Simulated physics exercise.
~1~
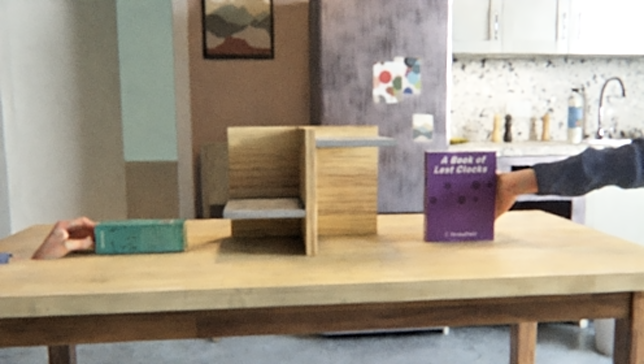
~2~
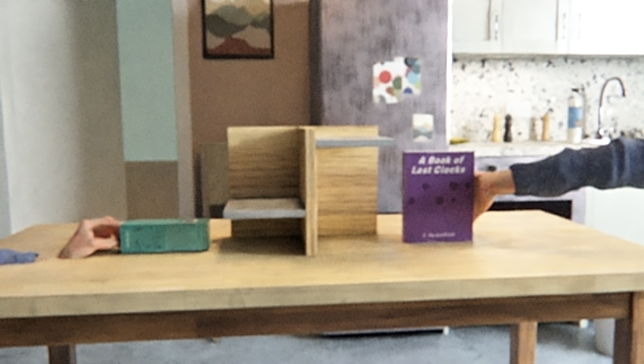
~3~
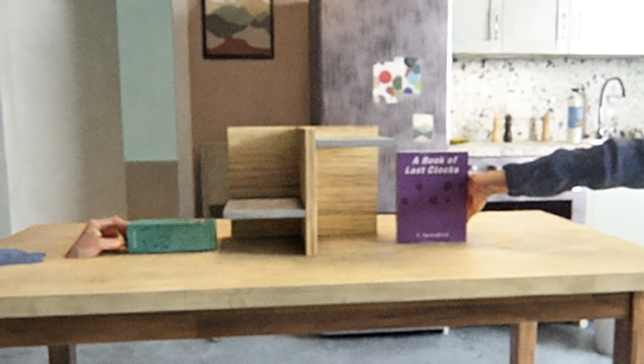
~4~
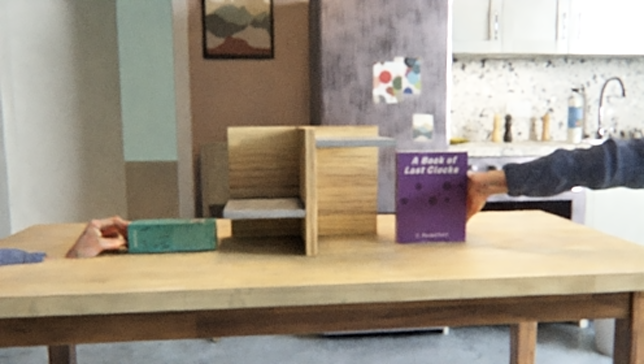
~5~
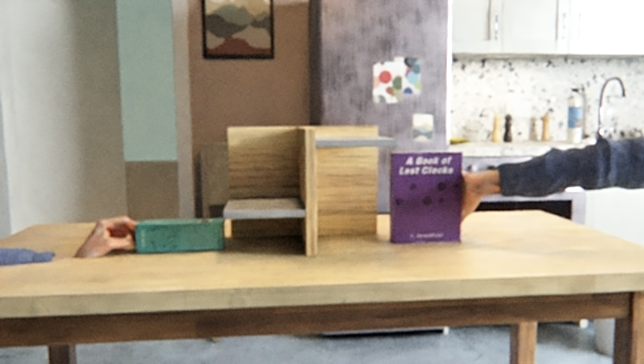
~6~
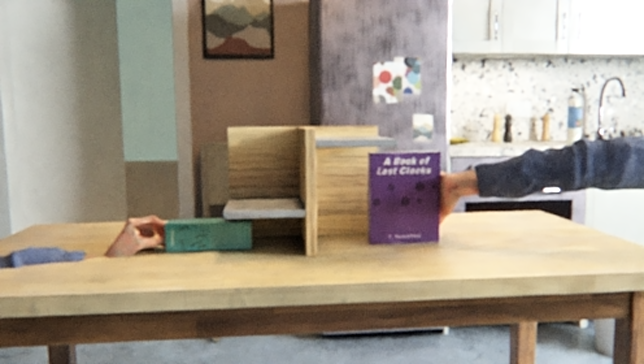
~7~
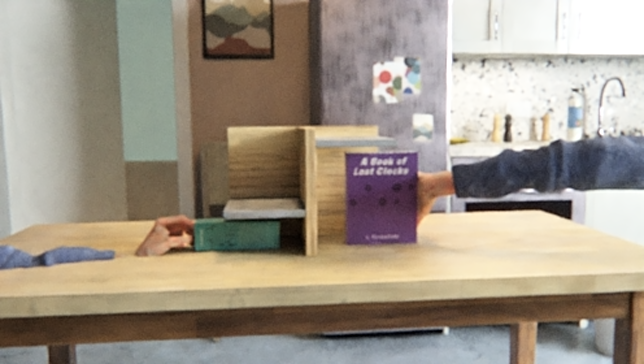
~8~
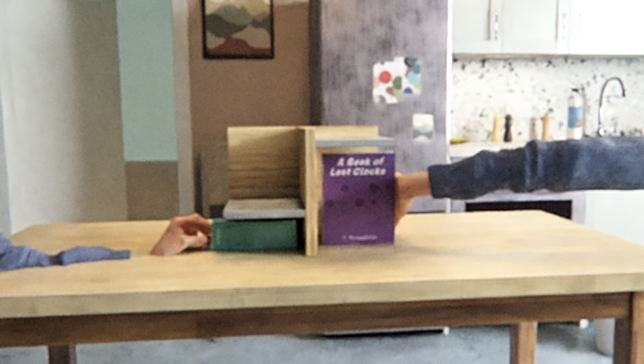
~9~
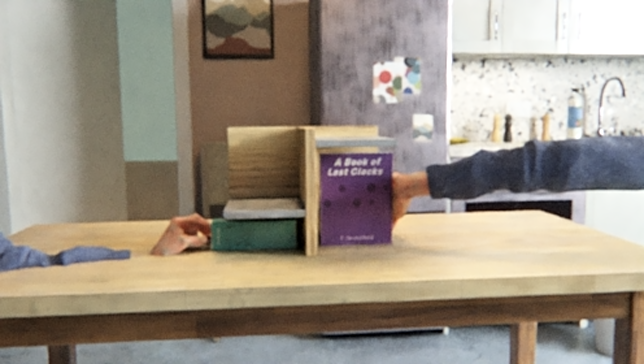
On a table, two hands slide a green box and purple book into a shelf.
